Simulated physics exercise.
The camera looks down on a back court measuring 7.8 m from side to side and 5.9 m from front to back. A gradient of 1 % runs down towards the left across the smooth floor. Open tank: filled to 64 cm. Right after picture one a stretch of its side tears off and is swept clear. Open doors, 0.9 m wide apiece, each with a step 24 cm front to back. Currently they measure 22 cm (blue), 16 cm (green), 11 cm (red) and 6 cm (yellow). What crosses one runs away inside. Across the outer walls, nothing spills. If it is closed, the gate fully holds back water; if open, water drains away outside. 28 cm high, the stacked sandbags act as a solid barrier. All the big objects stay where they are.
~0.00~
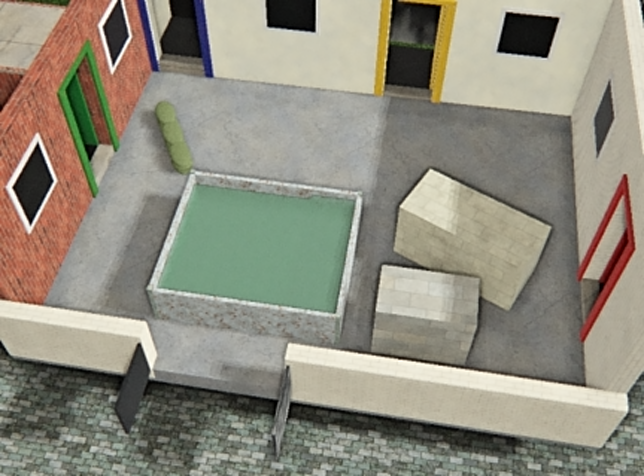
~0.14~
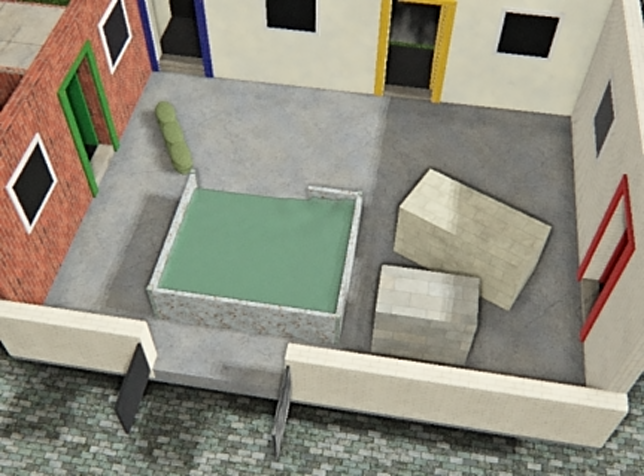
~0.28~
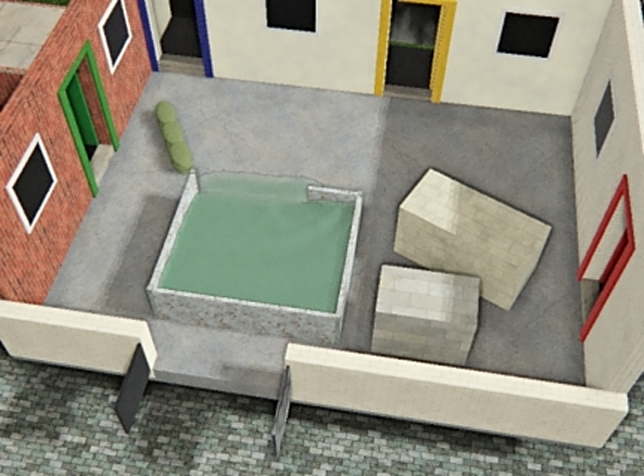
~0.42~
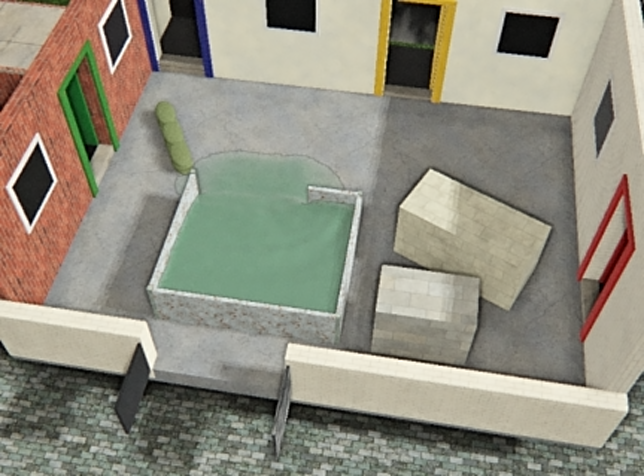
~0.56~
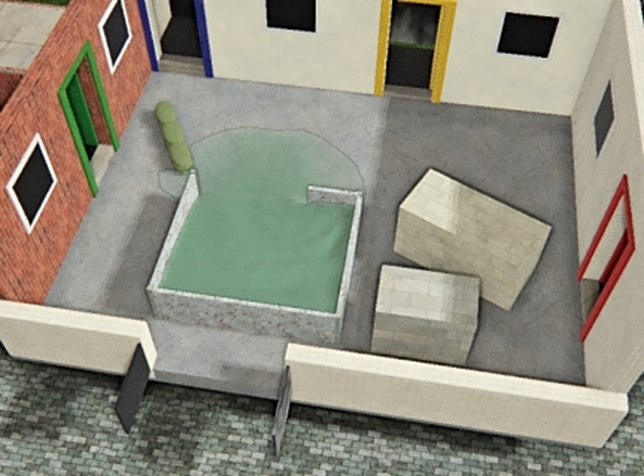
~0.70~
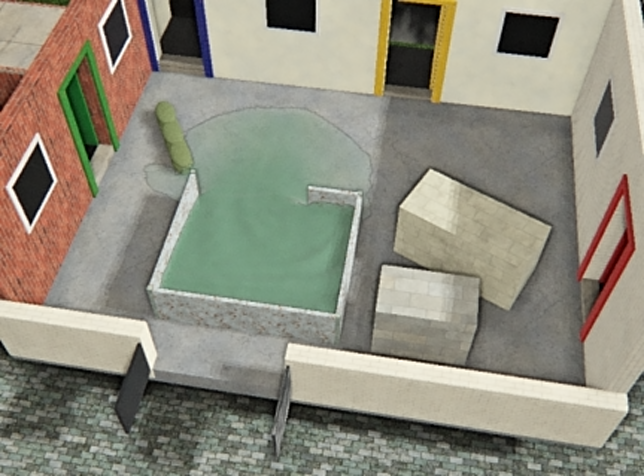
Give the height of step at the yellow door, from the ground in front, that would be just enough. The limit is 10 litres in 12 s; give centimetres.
Close to 11.5 cm.
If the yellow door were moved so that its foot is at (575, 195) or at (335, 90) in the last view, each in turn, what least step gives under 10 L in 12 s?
About 8.5 cm for the first and 27 cm for the second.
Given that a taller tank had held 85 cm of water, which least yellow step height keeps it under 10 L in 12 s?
Minimum height: Approx. 17 cm.
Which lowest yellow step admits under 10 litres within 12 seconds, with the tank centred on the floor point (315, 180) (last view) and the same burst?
Then close to 13.0 cm.
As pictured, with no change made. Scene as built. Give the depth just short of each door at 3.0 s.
Blue door 35 cm, green door 12 cm, red door 0 cm, yellow door 12 cm.
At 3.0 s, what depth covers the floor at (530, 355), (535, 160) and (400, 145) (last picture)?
That's 0, 0 and 3 cm, in the order given.
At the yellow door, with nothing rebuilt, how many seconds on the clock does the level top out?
Near 2.2 s.
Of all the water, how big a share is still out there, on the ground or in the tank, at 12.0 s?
Around 90 per cent of the water.
After 1.4 s water covers 30 % of the floor, deepest (36 cm) near (273, 88); it has not reached the yellow door.
After 3.0 s water covers 45 % of the floor, deepest (42 cm) near (152, 74); 12 cm at the yellow door, 26 litres in over its 6 cm step.
After 12.0 s water covers 95 % of the floor, deepest (14 cm) near (137, 106); 9 cm at the yellow door, 59 litres in over its 6 cm step.
At the yellow door as built, the water arrived by 1.6 s and peaked near 14 cm at 2.2 s.
Run again over the same 12 s with other heights there, 14 litres in over 10.5 cm, 6 litres over 12.5 cm. The limit of 10 litres is kept from about 11.5 cm up.
